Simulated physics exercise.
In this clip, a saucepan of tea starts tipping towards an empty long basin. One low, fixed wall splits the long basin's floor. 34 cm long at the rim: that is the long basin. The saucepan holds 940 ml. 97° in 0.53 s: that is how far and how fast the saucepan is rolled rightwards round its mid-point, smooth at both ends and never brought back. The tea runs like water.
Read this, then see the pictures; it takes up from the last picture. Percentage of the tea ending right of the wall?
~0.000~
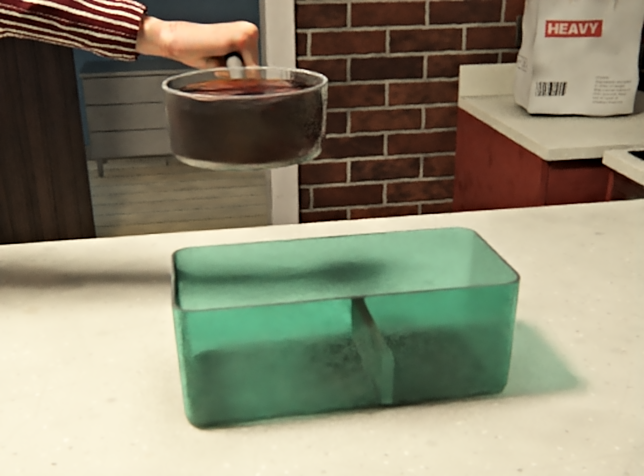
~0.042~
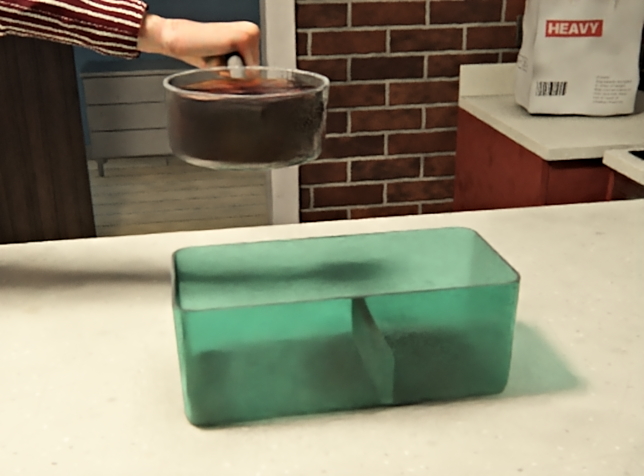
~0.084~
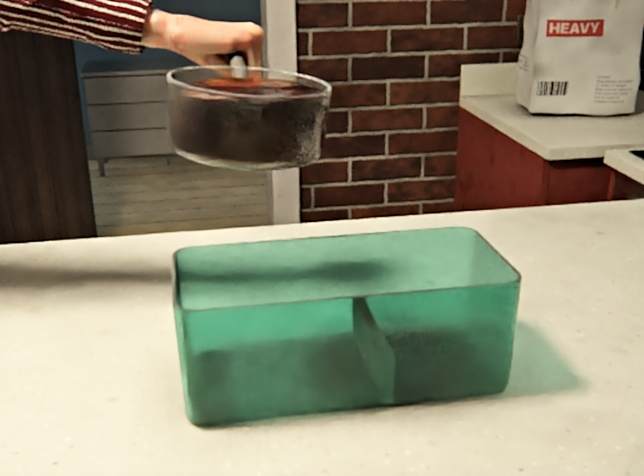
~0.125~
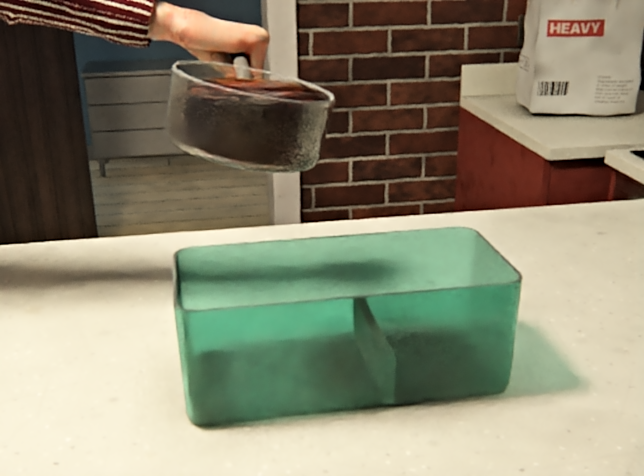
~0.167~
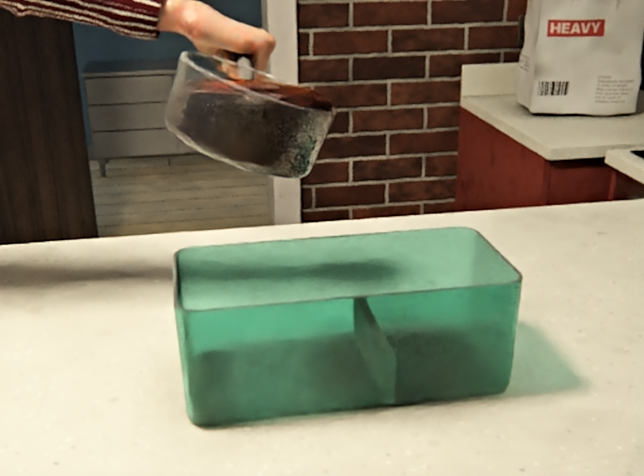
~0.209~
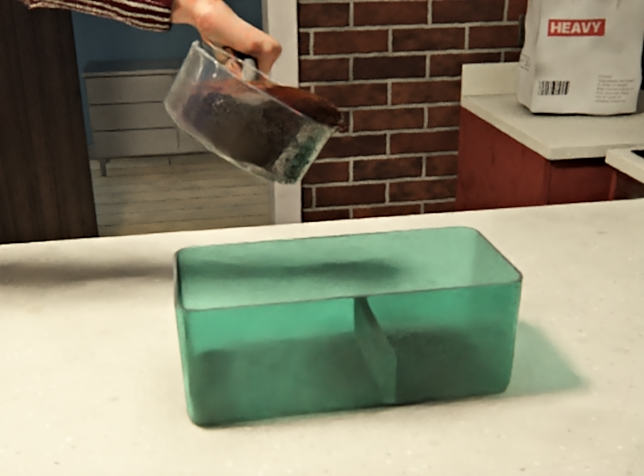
52 per cent.
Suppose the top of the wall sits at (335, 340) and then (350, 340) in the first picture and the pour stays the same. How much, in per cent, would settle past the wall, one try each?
80 in a hundred, followed by 70 in a hundred.
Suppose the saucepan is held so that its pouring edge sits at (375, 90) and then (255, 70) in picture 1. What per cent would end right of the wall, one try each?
80 in a hundred, followed by 5 in a hundred.
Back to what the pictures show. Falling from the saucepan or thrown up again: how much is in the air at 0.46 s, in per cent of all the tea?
I'd say close to 52 per cent.
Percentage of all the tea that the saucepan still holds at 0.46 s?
Near 22 in a hundred.
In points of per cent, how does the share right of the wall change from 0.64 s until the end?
It falls by roughly 12 per cent.
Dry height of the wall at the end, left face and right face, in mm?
About 40 mm on the left, about 28 mm on the right.
By 0.46 s the tilt is 92° and 22 per cent is still to pour, 3 is left of the wall and 23 right of it.
By 0.64 s the tilt is 97° and 6 per cent is still to pour, 24 is left of the wall and 63 right of it.
By 0.82 s the tilt is 97° and 1 per cent is still to pour, 39 is left of the wall and 54 right of it.
By 1.03 s the tilt is 97° and 0 per cent is still to pour, 45 is left of the wall and 53 right of it.
At rest 47 per cent lies left of the wall, 52 right of it and 1 outside.
